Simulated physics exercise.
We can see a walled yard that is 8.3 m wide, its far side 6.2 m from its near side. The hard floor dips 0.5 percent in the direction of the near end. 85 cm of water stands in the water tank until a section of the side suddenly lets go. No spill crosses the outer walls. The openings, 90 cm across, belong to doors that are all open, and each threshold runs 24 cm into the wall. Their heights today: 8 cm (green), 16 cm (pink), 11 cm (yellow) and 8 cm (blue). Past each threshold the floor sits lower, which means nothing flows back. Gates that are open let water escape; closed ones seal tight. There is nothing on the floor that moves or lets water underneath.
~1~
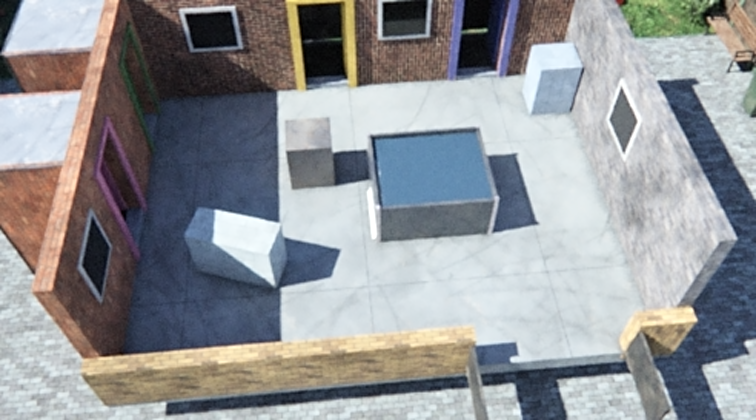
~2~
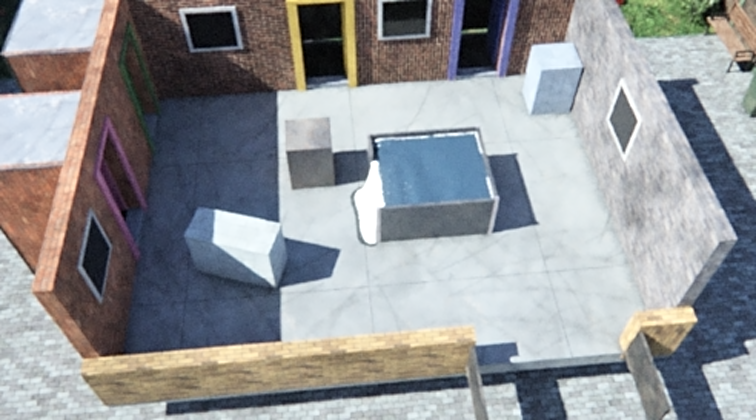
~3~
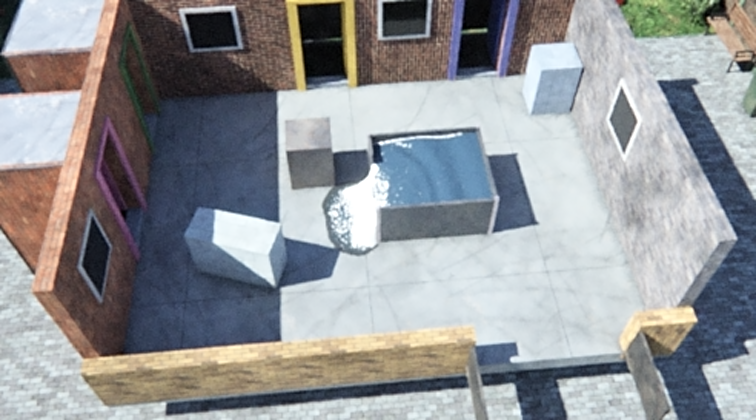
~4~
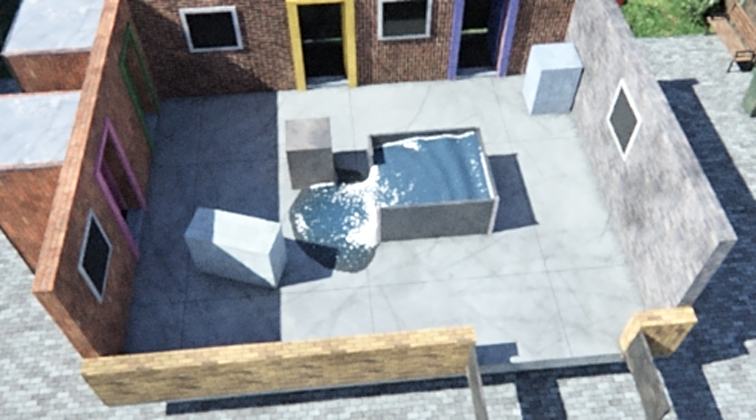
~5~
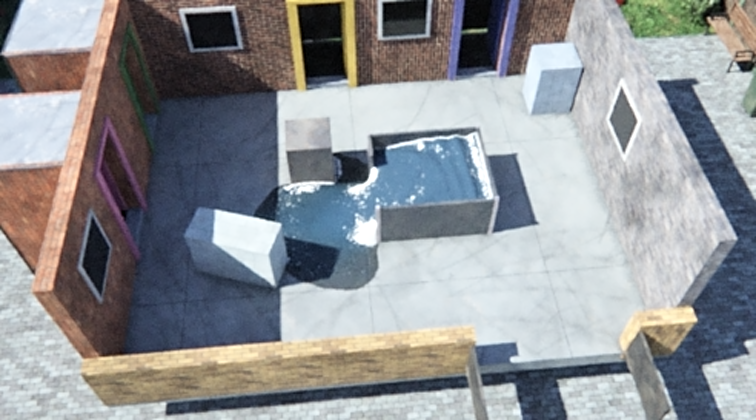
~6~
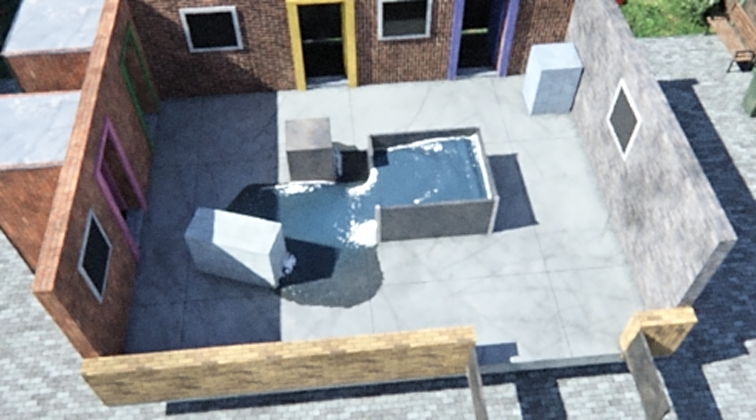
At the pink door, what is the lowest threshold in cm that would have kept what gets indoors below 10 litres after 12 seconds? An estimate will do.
Somewhere near 38 cm.
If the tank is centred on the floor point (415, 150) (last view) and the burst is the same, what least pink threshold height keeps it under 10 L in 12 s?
A height near 8.0 cm.
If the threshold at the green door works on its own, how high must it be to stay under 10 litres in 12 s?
The green door needs around 11.0 cm.
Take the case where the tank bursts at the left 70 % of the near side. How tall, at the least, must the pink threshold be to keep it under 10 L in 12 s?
Close to 6.5 cm at the least.
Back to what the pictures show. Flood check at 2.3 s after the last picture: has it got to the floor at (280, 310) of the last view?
At that moment it's submerged.
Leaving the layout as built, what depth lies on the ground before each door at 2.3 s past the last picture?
In cm - green: 10, pink: 27, yellow: 2, blue: 0.
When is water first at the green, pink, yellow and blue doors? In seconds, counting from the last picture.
Green = 1.2 s, pink = 0.3 s, yellow = 0.9 s, blue = 5.0 s.
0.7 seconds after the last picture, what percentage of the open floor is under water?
Roughly 25 percent of the floor.
Then, 0.7 s after the last picture water covers 25 % of the floor, deepest (40 cm) near (367, 219); 25 cm at the pink door, 12 litres in over its 16 cm threshold.
Then, 2.3 s after the last picture water covers 35 % of the floor, deepest (33 cm) near (169, 101); 27 cm at the pink door, 180 litres in over its 16 cm threshold.
Then, 11.3 s after the last picture water covers 100 % of the floor, deepest (8 cm) near (609, 298); 6 cm at the pink door, 210 litres in over its 16 cm threshold.
At the pink door as built, the water peaked near 35 cm, 1.5 s after the last picture.
With a threshold of 32 cm, 29 litres would have come in within the 12 s; with 43.5 cm, 2 litres. So under 10 litres takes about 38 cm.
